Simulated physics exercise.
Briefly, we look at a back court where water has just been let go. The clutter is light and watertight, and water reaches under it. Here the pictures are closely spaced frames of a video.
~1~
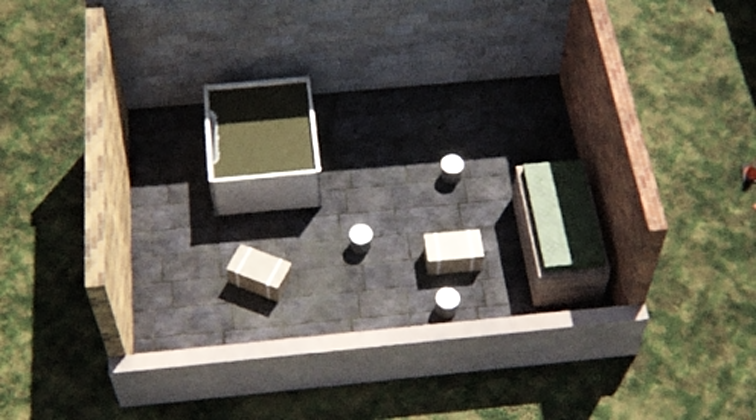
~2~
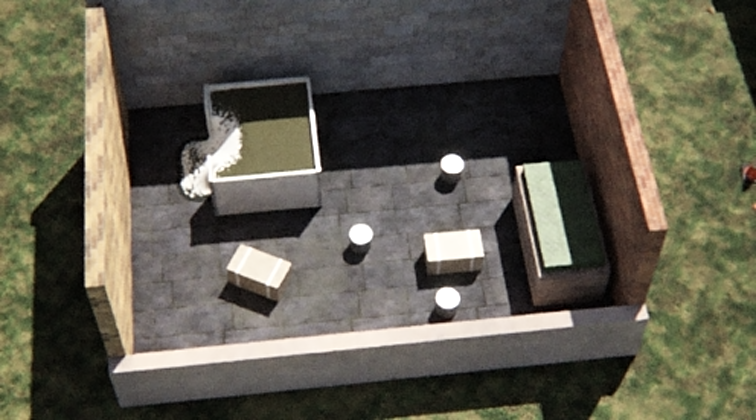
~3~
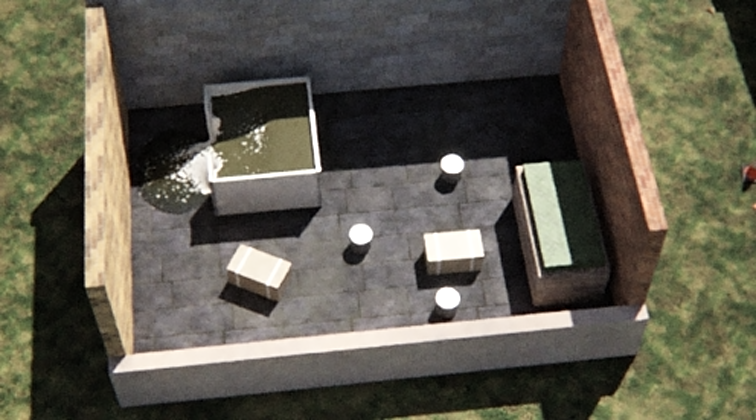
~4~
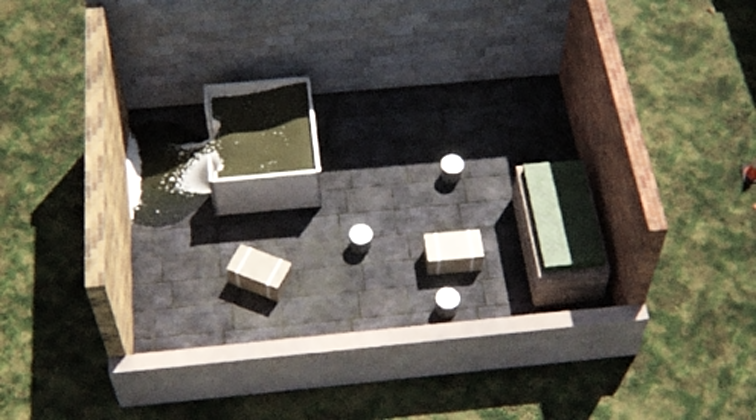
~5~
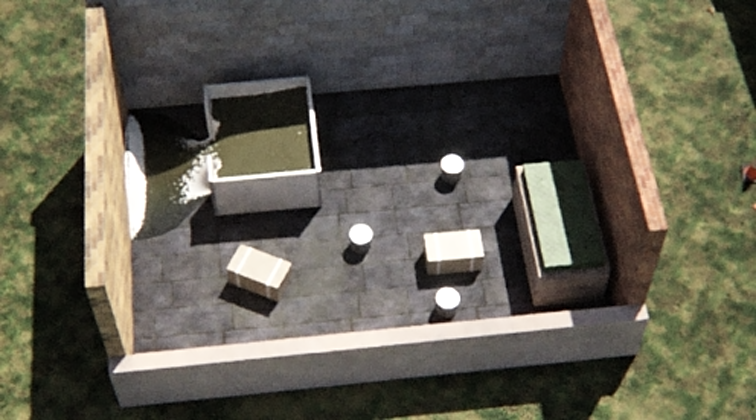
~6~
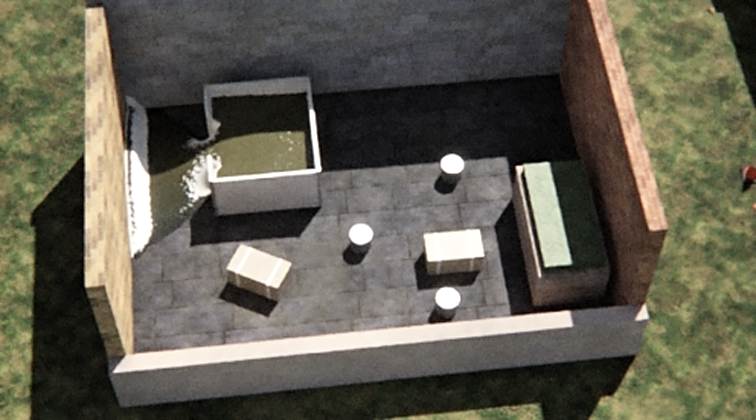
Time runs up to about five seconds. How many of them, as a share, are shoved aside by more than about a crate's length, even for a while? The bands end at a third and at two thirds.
Share shifted well: Low, below a third.
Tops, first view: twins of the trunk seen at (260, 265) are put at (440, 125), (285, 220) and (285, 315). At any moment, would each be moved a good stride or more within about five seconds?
Sequence: Doesn't go far, doesn't go far, travels that far.
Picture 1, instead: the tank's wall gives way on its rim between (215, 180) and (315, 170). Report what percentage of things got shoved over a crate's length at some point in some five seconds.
It comes to some 100 per cent.
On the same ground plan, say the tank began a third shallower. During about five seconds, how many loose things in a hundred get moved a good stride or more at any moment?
Something like 0 in a hundred of them.
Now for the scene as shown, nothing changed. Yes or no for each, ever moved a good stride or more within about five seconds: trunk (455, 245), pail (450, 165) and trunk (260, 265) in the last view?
One by one: Remained nearby; remained nearby; remained nearby.
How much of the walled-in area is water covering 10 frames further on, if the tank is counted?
I make it 35 per cent.
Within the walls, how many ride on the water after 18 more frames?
That comes out at 0.
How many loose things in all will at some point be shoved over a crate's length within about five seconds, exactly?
1.
A moment on, 0 of 5 are well off their spots; 0 afloat.
Next, 0 of 5 are well off their spots; 0 afloat.
Later, 0 of 5 are well off their spots; 0 afloat.
In the end, 1 of 5 are well off their spots, and 1 have been at some point; 1 afloat.
